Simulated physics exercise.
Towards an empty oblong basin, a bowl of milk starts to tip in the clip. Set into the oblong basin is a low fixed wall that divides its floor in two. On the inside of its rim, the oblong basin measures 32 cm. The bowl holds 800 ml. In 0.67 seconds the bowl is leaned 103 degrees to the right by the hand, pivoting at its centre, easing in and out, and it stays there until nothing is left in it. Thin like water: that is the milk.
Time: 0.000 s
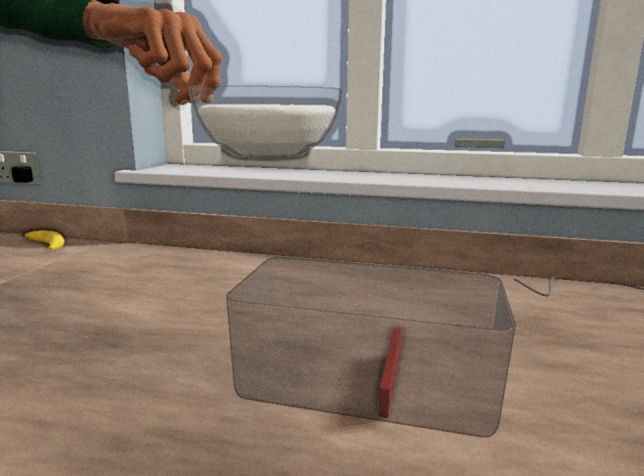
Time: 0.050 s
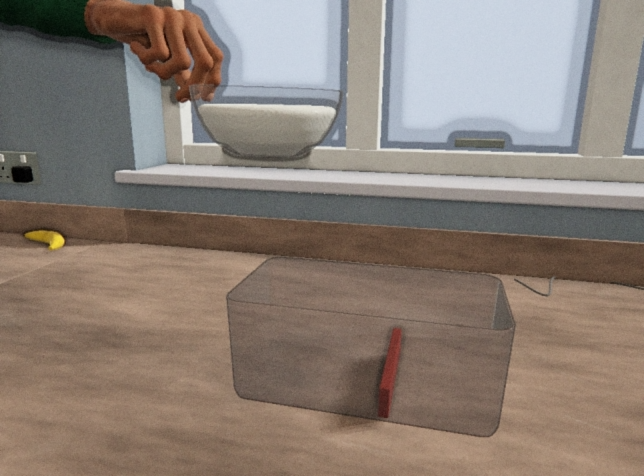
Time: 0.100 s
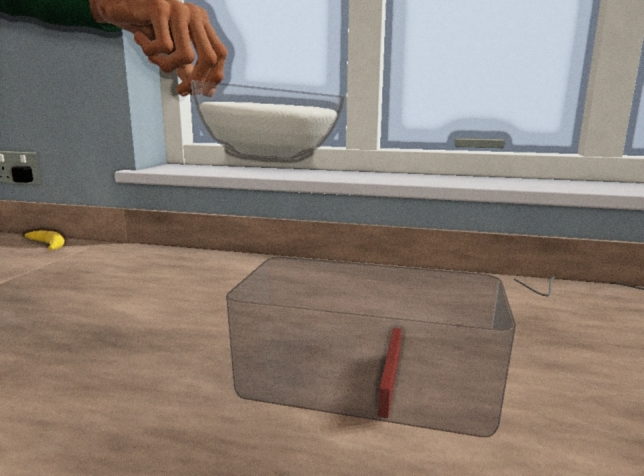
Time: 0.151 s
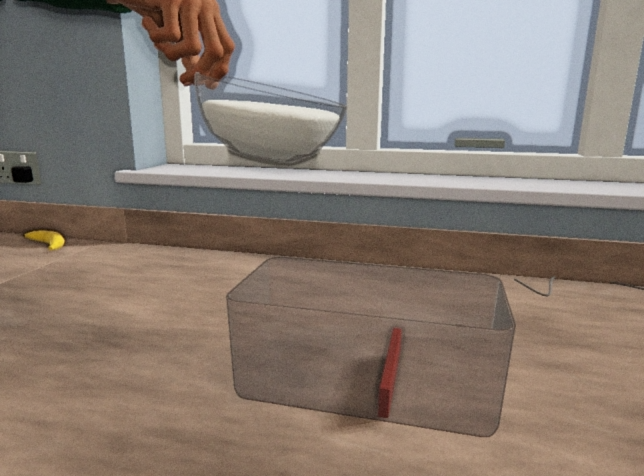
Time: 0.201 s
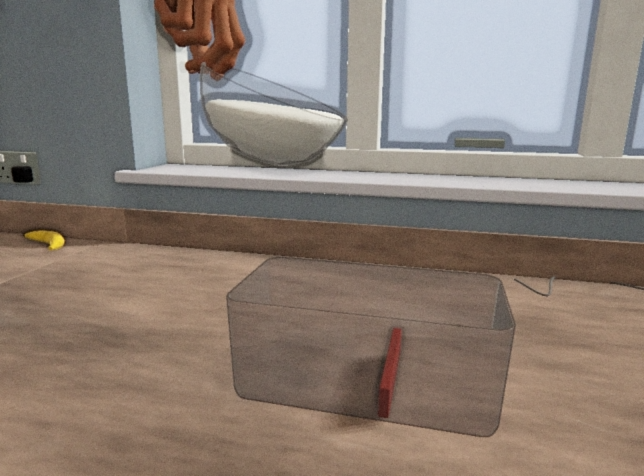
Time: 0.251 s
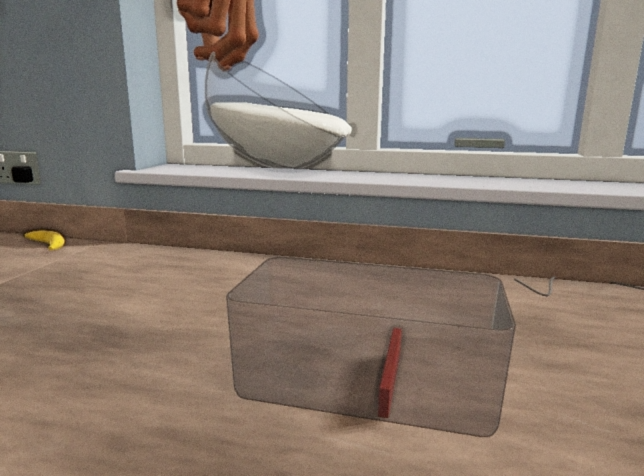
A hand grips the rim of a clear bowl of milk by the window, above an empty see-through oblong basin on the counter. Starting level, the bowl leans slowly and then further to the right as the hand moves along with it, until it is steeply slanted with milk just over its lower edge.
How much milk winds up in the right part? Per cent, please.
About 35 per cent.
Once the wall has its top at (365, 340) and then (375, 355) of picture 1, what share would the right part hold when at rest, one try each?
Result: 70 per cent, then 55 per cent.
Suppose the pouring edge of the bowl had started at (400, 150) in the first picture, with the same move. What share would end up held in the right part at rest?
65 %.
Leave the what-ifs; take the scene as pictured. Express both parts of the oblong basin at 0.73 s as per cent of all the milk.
About 54 % left, 40 % right.
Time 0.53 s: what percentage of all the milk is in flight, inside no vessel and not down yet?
Some 58 per cent, I reckon.
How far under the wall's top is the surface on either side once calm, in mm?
Near 22 mm for the left and near 24 mm for the right.
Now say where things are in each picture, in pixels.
In the first picture, tilt 0°; pouring edge (340, 91); surface from (207, 108) to (335, 108); the oblong basin's rim runs from (249, 277) to (507, 302); the wall's top is at (392, 356).
In the second picture, tilt 1°; pouring edge (341, 93); surface from (207, 107) to (336, 109).
In the third picture, tilt 6°; pouring edge (342, 99); surface from (209, 104) to (337, 112).
In the fourth picture, tilt 12°; pouring edge (344, 109); surface from (211, 102) to (340, 116).
In the fifth picture, tilt 21°; pouring edge (345, 122); surface from (215, 102) to (344, 119).
In the sixth picture, tilt 32°; pouring edge (343, 137); surface from (219, 105) to (338, 126); 3 per cent is over the edge.
By 0.53 s the tilt is 92° and 13 per cent is still to pour, 10 is left of the wall and 19 right of it.
By 0.73 s the tilt is 103° and 0 per cent is still to pour, 54 is left of the wall and 39 right of it.
By 0.94 s the tilt is 103° and 0 per cent is still to pour, 61 is left of the wall and 35 right of it.
By 1.17 s the tilt is 103° and 0 per cent is still to pour, 62 is left of the wall and 35 right of it.
At rest 62 per cent lies left of the wall, 35 right of it and 3 outside.
